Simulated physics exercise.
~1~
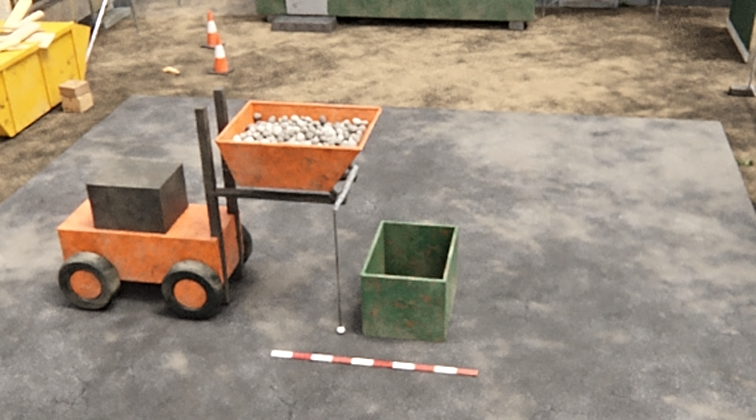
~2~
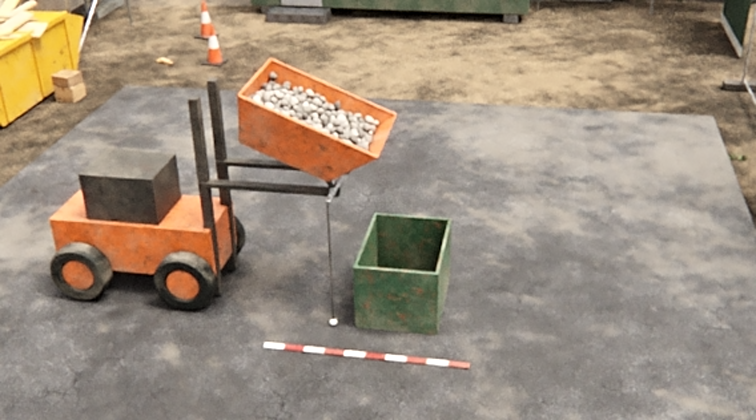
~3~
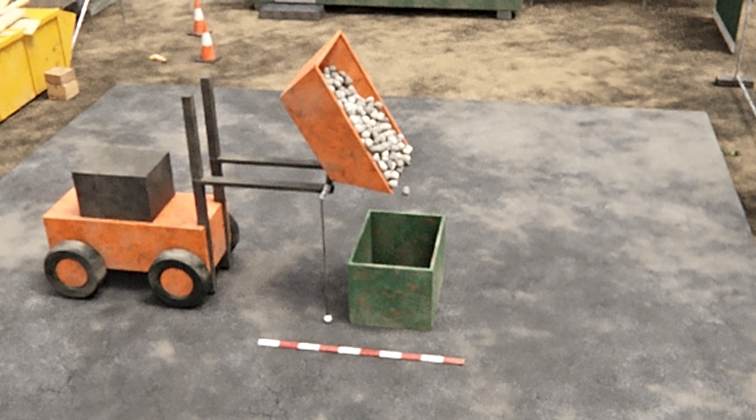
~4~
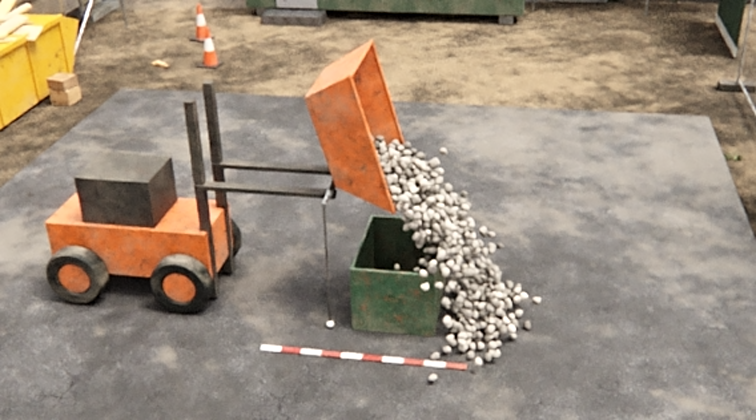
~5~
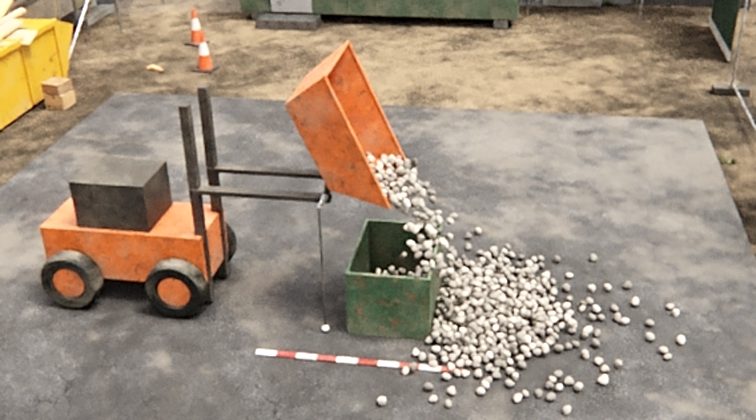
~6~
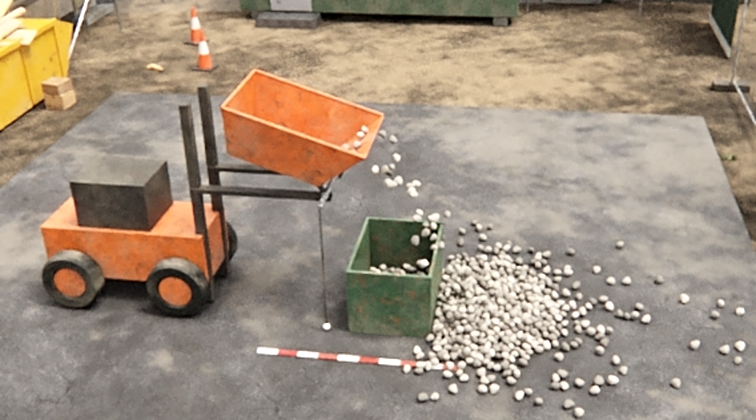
On a dark yard floor, an orange skip tips stones mostly beyond a green bin, then tilts back.
